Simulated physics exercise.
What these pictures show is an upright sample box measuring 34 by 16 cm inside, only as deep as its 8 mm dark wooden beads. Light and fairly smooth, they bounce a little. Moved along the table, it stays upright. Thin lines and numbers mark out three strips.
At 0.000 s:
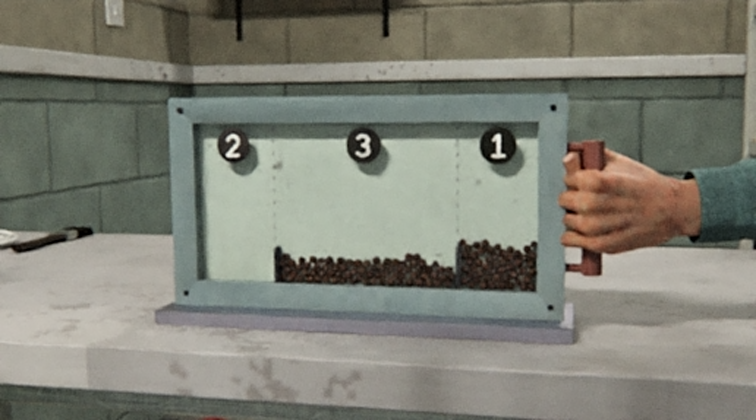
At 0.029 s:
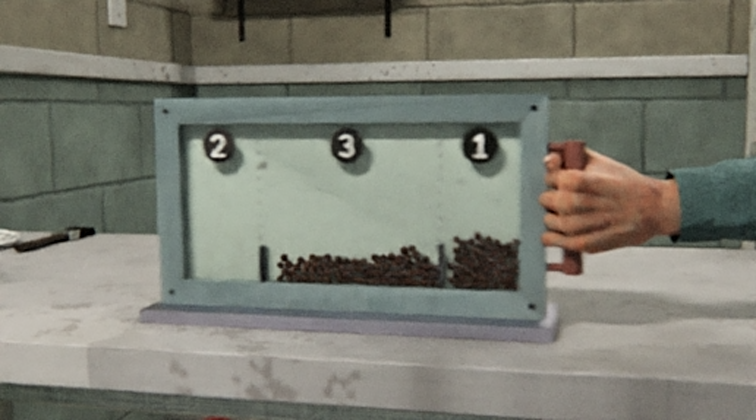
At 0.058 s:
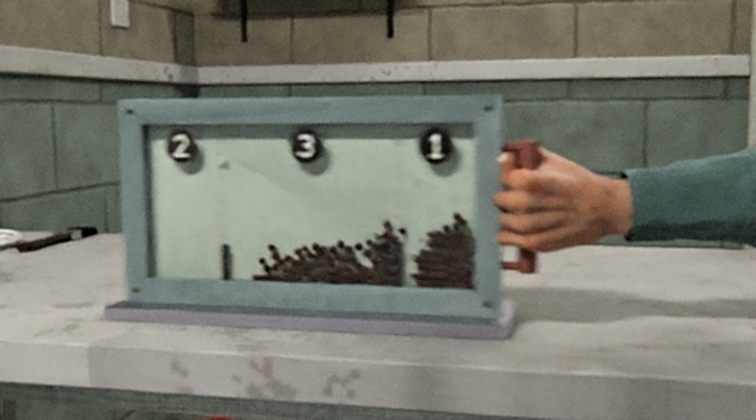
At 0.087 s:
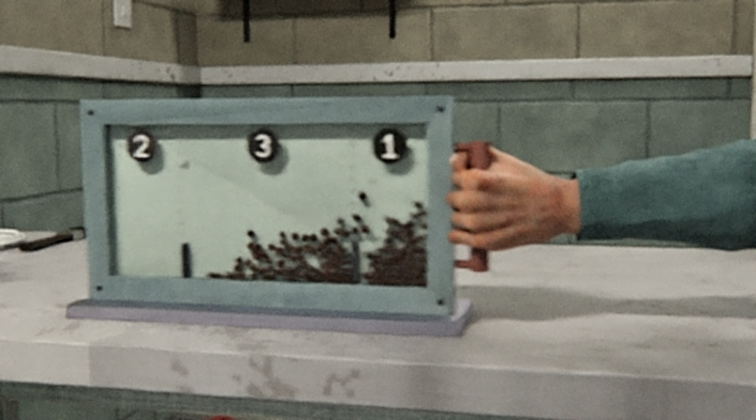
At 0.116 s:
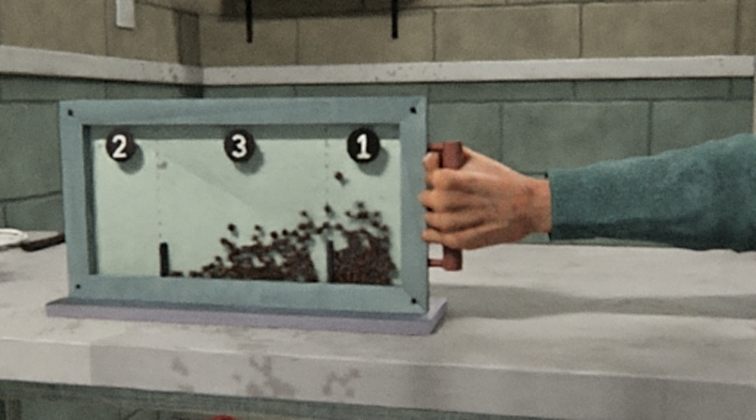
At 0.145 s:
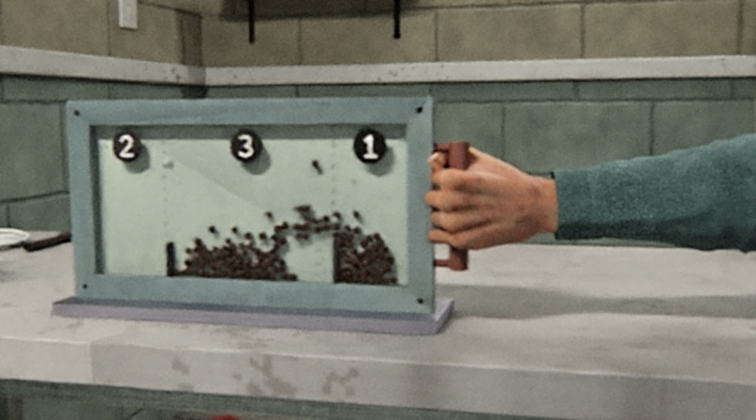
A hand in a teal sleeve grips the reddish handle of a blue-green framed box and slides it left along a pale worktop, then slightly back right, seen from the front by a still camera in a block-walled room. Numbered black discs top its pale window, above dark beads low in the middle and right sections. The beads heap rightward, scatter upward around the right divider, then shift back leftward.
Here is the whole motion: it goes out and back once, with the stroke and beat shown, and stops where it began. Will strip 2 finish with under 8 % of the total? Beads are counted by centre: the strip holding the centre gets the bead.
No, over.
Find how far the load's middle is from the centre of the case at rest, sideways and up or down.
About 4 cm right and 6 cm below.
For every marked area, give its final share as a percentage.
Result: Strip 1 = 30, strip 2 = 15, strip 3 = 55.
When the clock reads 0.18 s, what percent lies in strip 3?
It works out at about 70 percent.
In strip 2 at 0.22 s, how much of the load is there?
The share there is some 20 per cent.
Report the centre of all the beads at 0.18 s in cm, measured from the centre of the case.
Right by about 1 cm and below by about 5 cm.
After 0.18 s, it is 8 cm to the left; the beads' middle is 1 cm right of and 5 cm below the centre; no. 1, 30 %, no. 2, 5 %, no. 3, 70 %.
After 0.22 s, it is 2 cm to the left; the beads' middle is 1 cm left of and 4 cm below the centre; no. 1, 25 %, no. 2, 20 %, no. 3, 50 %.
After 0.25 s, it is at its start; the beads' middle is in line with and 4 cm below the centre; no. 1, 25 %, no. 2, 20 %, no. 3, 50 %.
All still by 1.0 s, it is at its start; no. 1, 30 %, no. 2, 15 %, no. 3, 55 %.
